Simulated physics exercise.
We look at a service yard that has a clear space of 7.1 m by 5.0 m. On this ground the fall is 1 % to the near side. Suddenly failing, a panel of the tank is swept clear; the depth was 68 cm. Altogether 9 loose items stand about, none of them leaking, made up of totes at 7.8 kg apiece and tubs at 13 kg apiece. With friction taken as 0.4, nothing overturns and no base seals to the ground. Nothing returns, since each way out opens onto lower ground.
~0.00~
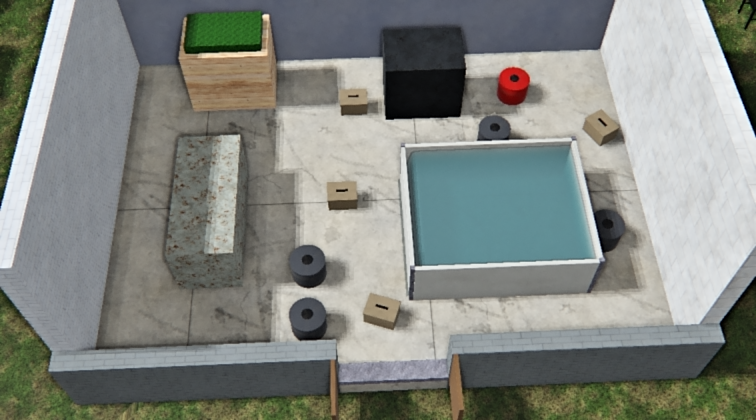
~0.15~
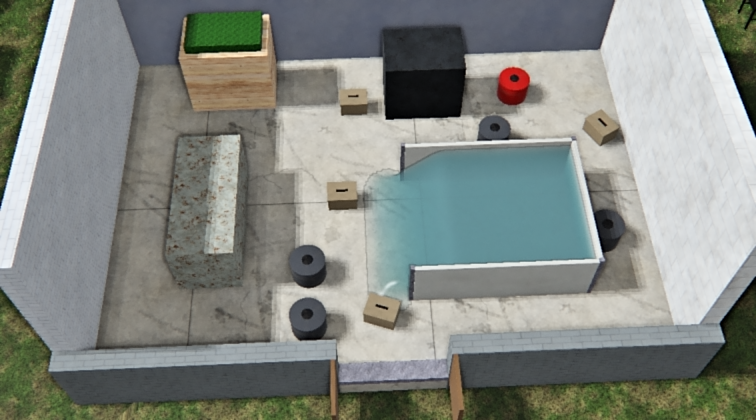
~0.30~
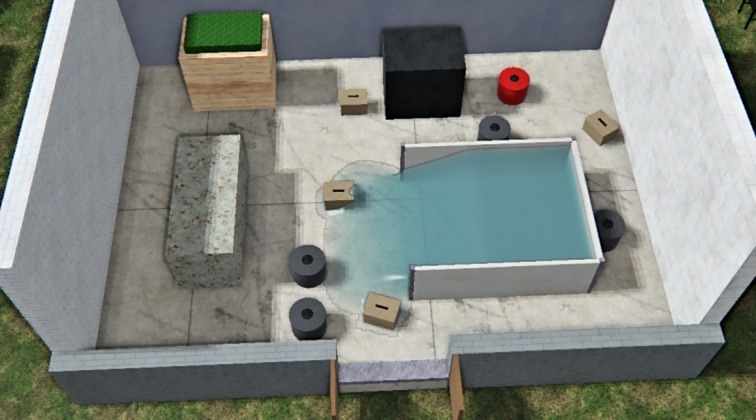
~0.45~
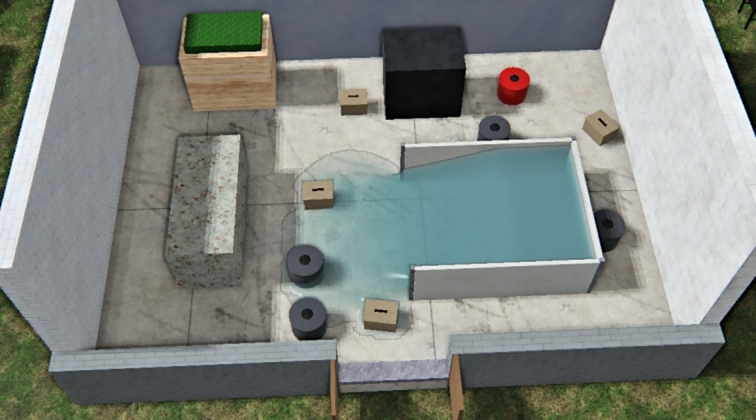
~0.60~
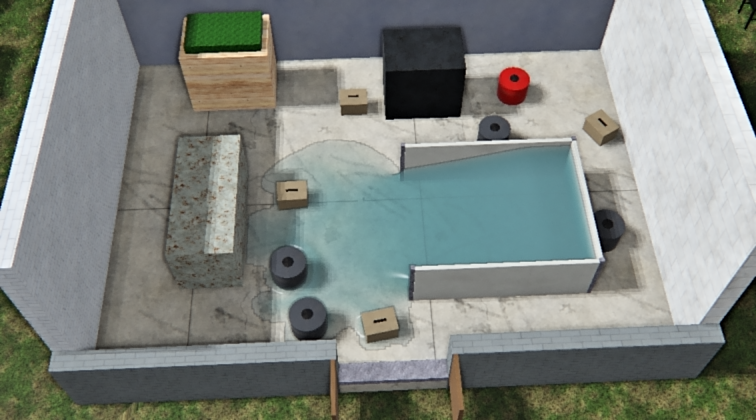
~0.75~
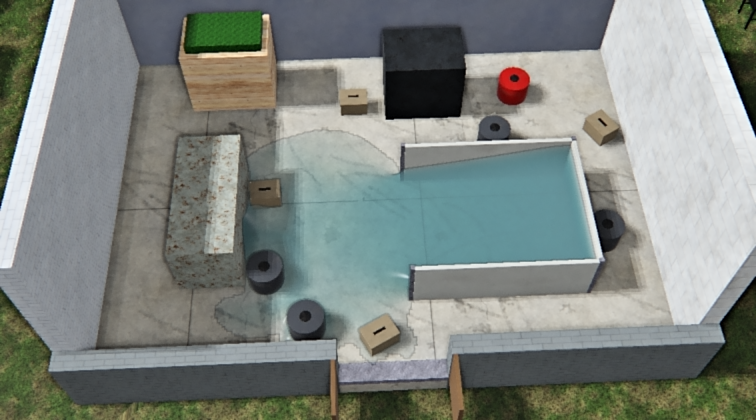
At the start, a white-walled tank of still water stands in a walled yard among small boxes and dark tubs. Its left panel is gone and water spreads leftward across the floor, pushing a box and then a dark tub toward the speckled block, while the red tub stays put.
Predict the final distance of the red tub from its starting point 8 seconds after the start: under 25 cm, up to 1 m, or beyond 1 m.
The red tub ends up under 25 cm from its start.
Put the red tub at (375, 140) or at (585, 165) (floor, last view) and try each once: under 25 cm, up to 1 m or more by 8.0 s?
Run one, it gets swept far; run two, it gets moved partway.
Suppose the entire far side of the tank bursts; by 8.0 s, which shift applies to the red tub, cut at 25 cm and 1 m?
So the red tub winds up far off.
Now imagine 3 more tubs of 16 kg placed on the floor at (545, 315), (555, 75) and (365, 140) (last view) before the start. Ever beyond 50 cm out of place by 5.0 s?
Note, same order as listed: Inside the limit, inside the limit, inside the limit.
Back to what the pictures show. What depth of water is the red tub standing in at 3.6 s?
0 cm or so.
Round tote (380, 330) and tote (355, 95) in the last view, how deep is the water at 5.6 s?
First about 4 cm, second about 19 cm.
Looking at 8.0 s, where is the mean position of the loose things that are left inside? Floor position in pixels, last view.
I'd put it close to (469, 157) in the last view.
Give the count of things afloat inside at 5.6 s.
At that time the total is 4.
After 1.6 s the red tub is near (515, 78), 0.0 m from its start, aground; 0 of 9 are out; 3 afloat.
After 3.6 s the red tub is near (515, 78), 0.0 m from its start, aground; 0 of 9 are out; 2 afloat.
After 5.6 s the red tub is near (515, 78), 0.0 m from its start, aground; 0 of 9 are out; 4 afloat.
After 8.0 s the red tub is near (517, 77), 0.1 m from its start, aground; 0 of 9 are out; 6 afloat.
